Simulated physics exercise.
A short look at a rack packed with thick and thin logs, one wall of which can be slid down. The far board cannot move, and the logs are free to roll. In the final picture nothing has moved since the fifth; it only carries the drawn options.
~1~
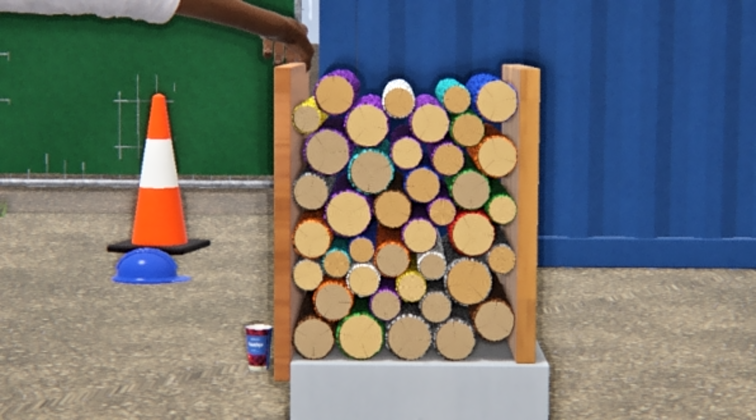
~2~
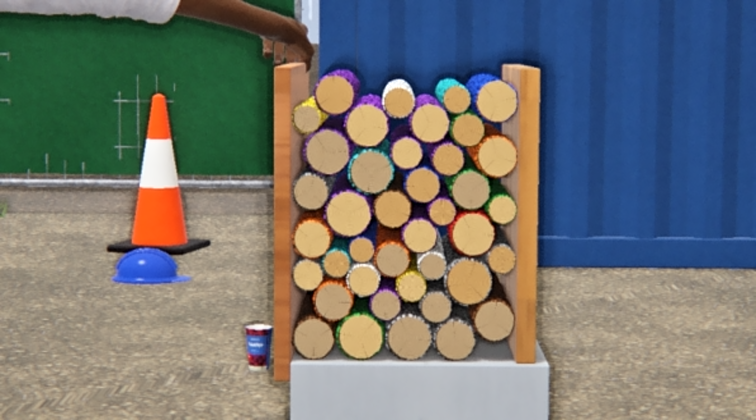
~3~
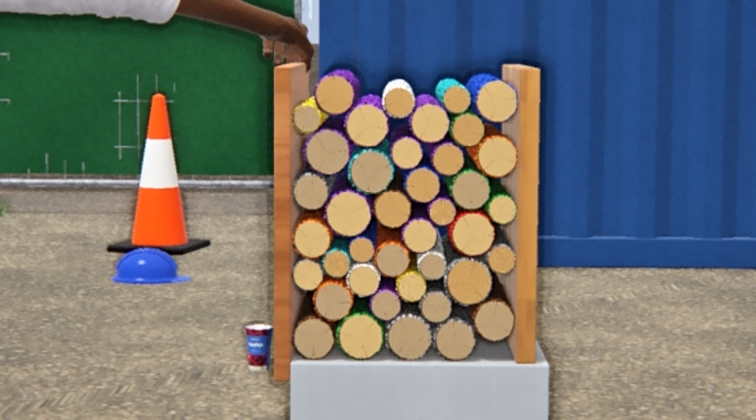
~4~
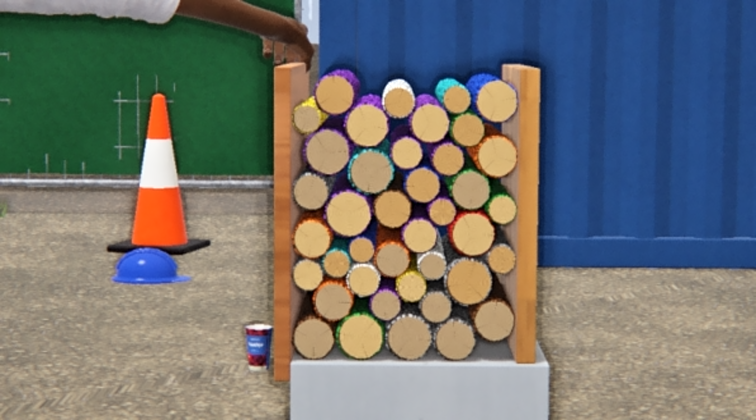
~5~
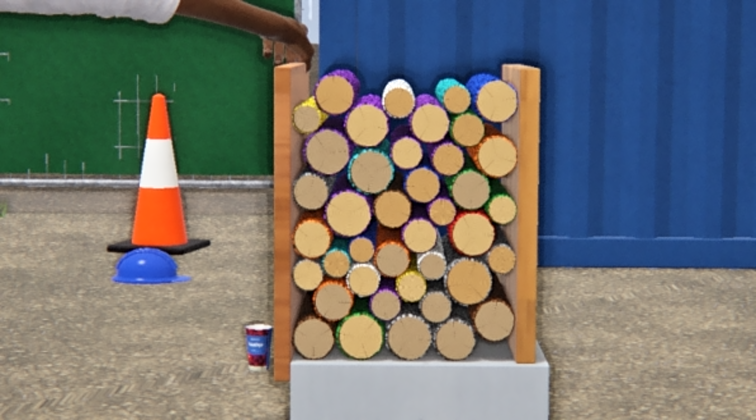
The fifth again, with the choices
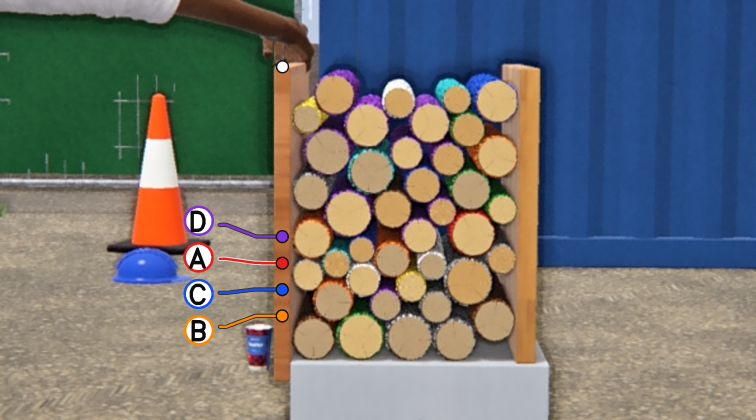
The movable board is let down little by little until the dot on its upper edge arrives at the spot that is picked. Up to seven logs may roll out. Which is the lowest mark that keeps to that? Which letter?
At most to D.
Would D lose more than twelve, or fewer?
Fewer than twelve.
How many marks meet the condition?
One of the four.
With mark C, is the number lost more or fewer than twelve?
It loses more than twelve.
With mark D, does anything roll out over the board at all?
Yes, at D.
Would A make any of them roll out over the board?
At A: Yes.
On the marked copy, A at (282, 263); B at (282, 316); C at (282, 290); D at (282, 237); the white dot at (282, 67).
Following D. Soon after the start, top of the board (291, 142).
Later, top of the board (291, 226).
In the end, top of the board (291, 236), five out over the board.
As for the rest, A more than seven out over the board; B more than seven out over the board; C more than seven out over the board.
